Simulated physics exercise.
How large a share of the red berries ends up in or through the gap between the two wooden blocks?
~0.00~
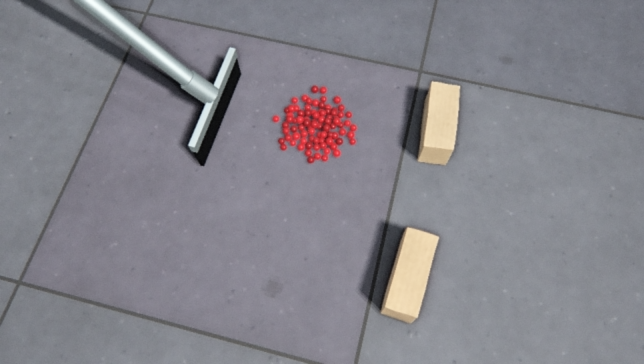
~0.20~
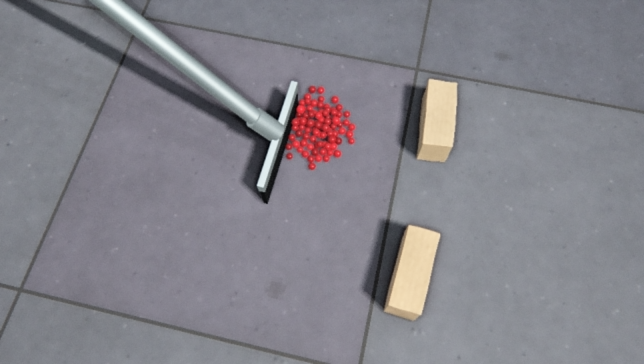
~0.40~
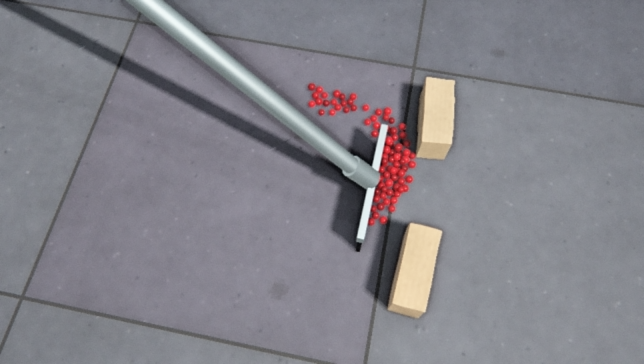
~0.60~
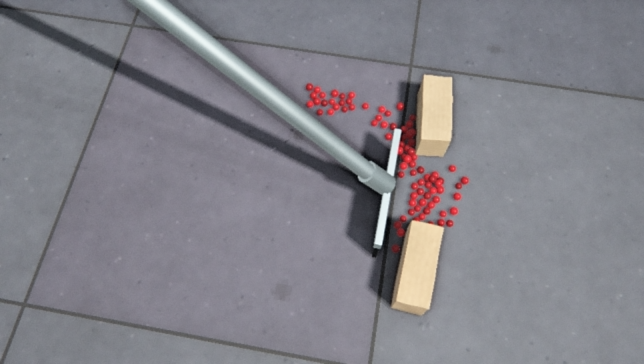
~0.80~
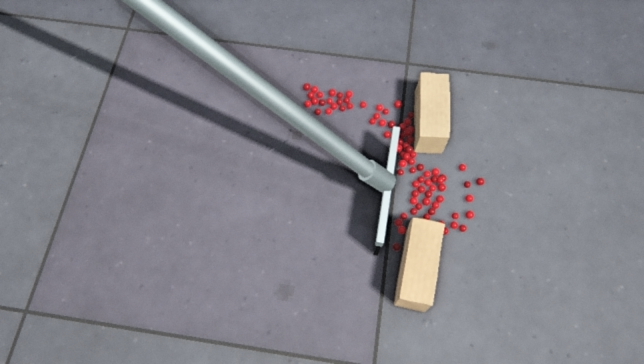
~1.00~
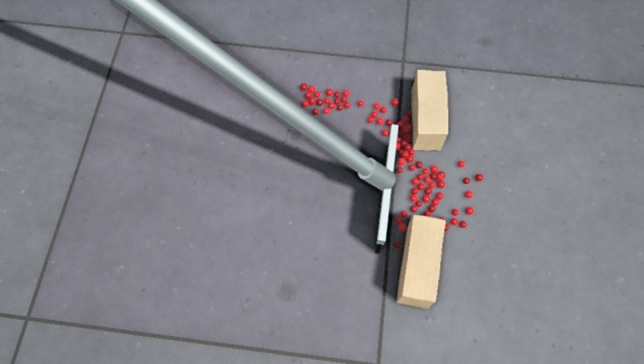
A sizeable share, roughly a third of the berries, ends up in or through the gap, while the rest stay on the near side of the blocks.
